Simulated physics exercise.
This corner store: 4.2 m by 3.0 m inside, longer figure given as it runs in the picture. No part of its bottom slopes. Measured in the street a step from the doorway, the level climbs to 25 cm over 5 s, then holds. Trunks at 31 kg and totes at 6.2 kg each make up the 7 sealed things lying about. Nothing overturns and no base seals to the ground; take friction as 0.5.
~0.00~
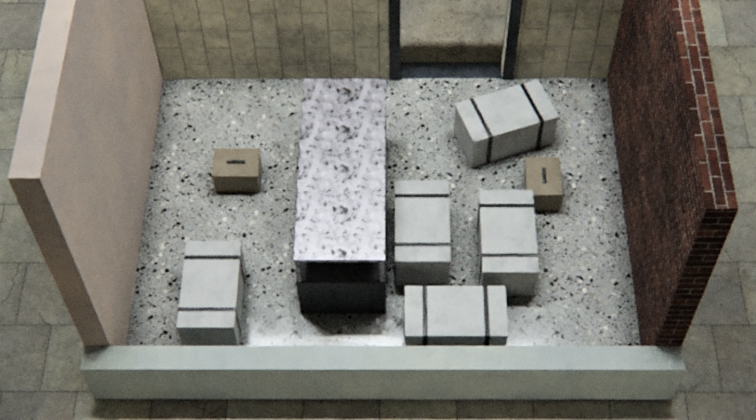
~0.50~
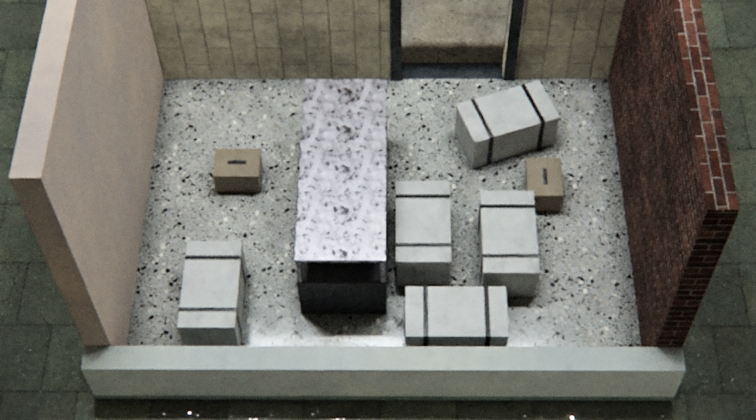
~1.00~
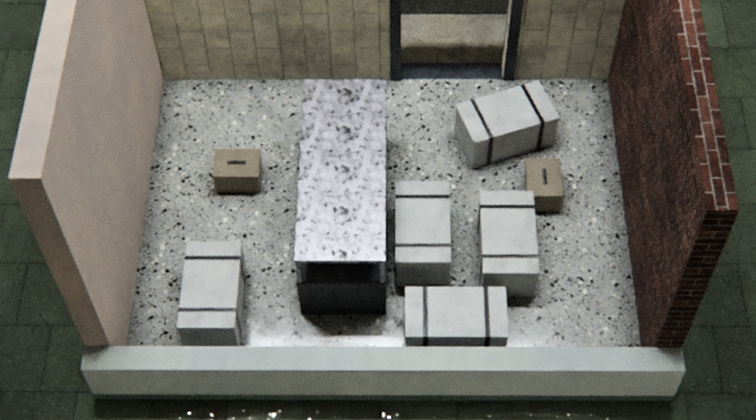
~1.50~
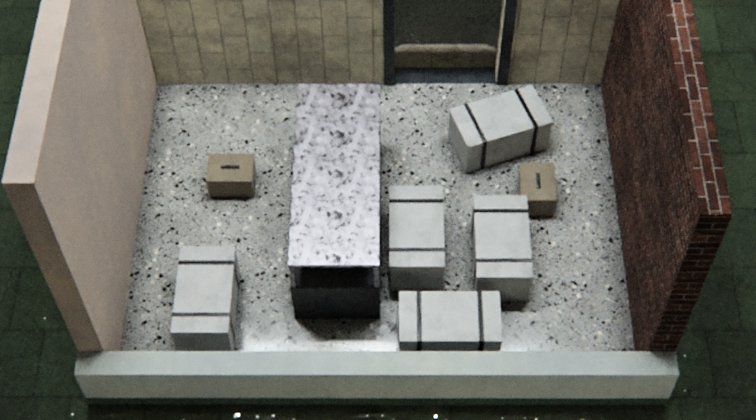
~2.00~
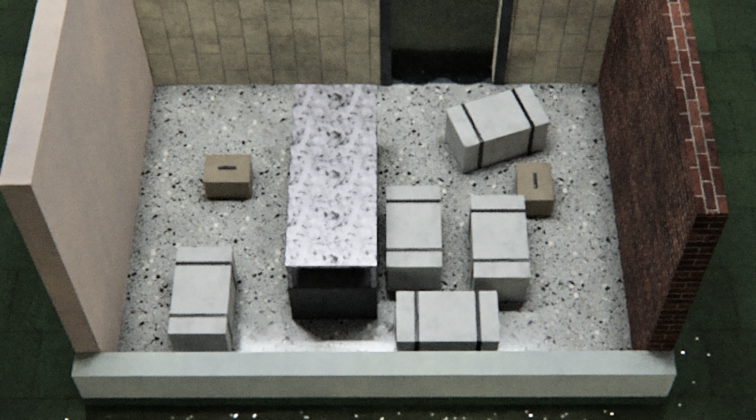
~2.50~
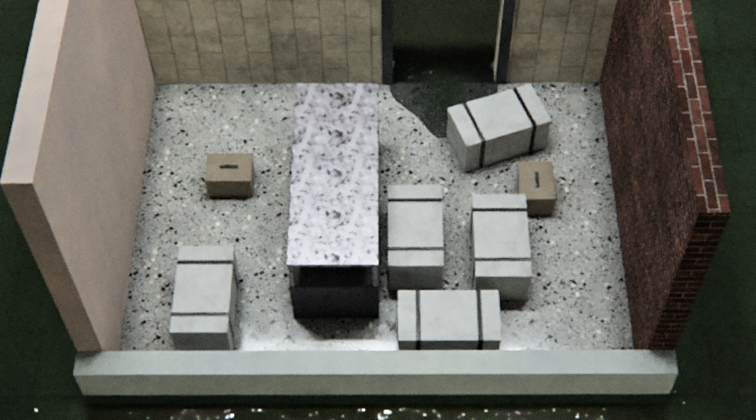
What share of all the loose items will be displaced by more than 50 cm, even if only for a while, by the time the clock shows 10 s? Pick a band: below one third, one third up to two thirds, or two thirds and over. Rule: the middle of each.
The share is two thirds and over.
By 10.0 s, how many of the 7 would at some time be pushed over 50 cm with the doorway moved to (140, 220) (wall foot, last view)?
The answer would then be 1.
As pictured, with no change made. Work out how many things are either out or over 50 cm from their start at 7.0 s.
I make it 3.
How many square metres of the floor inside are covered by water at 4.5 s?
Some 3.0 m2 of it.
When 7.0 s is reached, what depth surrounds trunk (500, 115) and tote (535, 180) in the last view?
I'd put it at 10 cm and 13 cm respectively.
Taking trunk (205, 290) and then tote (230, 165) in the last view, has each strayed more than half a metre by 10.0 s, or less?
Within, within.
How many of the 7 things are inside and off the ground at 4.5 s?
Just then, the number is 0.
After 3.5 s 0 of 7 are over 50 cm from their spots; 0 afloat.
After 4.5 s 0 of 7 are over 50 cm from their spots; 0 afloat.
After 7.0 s 3 of 7 are over 50 cm from their spots; 4 afloat.
After 10.0 s 4 of 7 are over 50 cm from their spots, and 5 have been at some point; 4 afloat.
